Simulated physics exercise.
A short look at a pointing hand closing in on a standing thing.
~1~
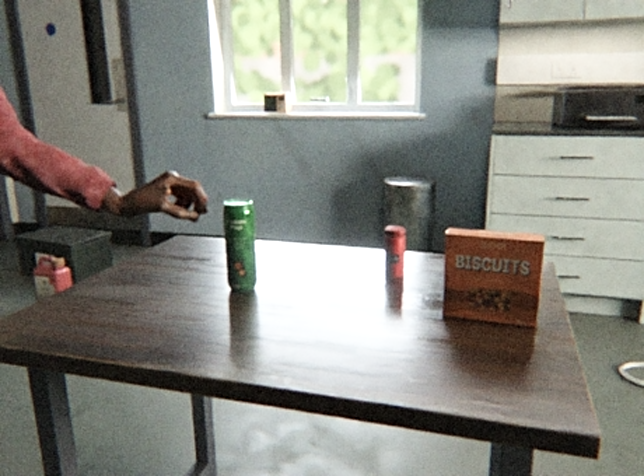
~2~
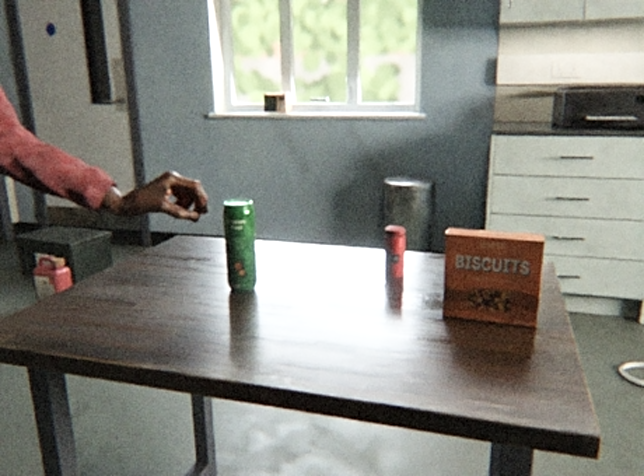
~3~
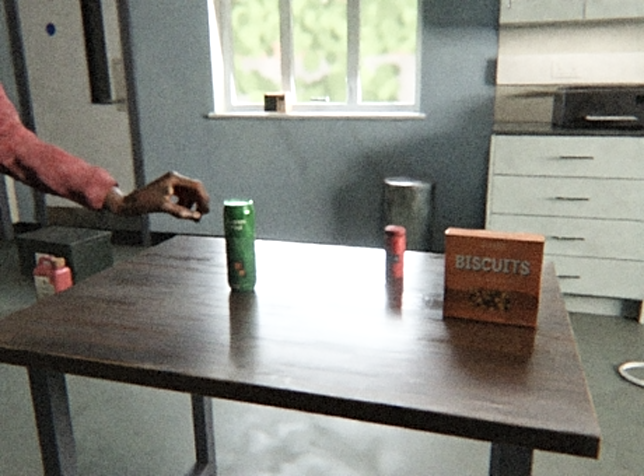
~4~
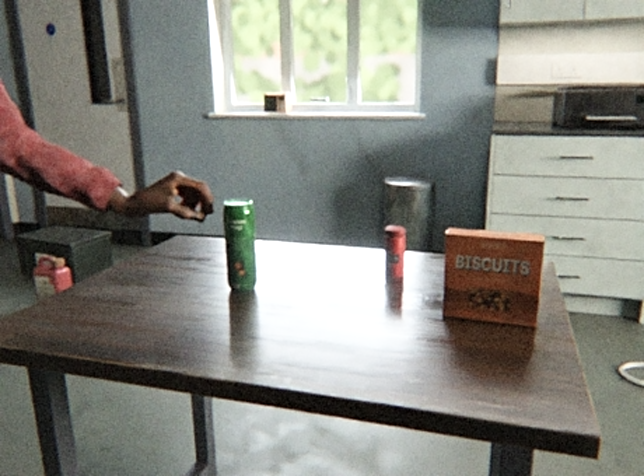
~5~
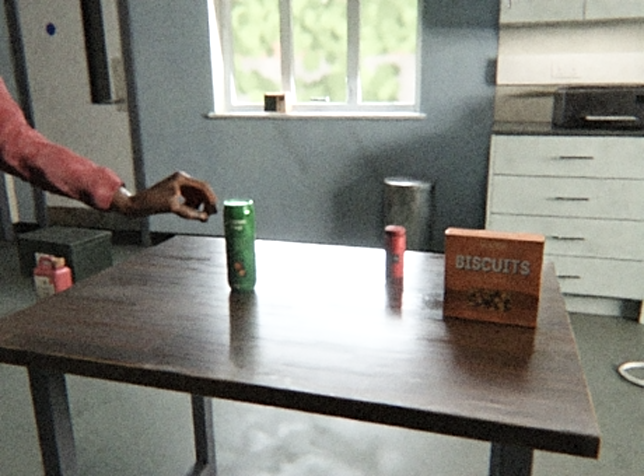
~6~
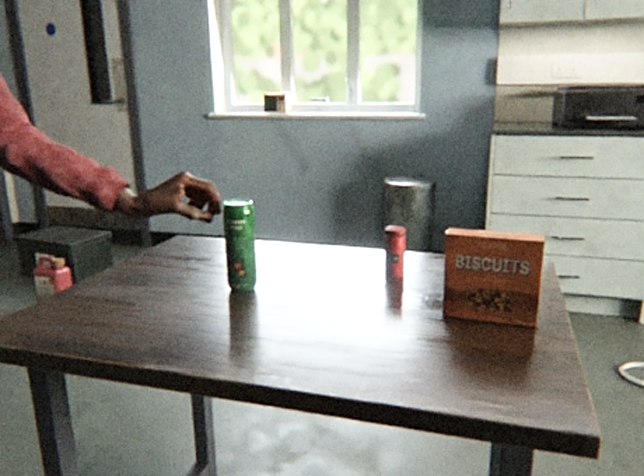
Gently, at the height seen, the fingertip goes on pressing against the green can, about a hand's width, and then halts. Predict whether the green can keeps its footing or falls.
It falls.
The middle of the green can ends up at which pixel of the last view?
Near pixel (305, 280).
Then, 0.50 s after the last picture, green can tipped 15° from how it was near (252, 244).
Then, 0.90 s after the last picture, green can tipped 65° from how it was near (288, 262).
Then, 1.00 s after the last picture, green can on its side near (303, 277).
At rest, tipped over on the table, green can. Seen from the same camera at the end, green can near (305, 280).
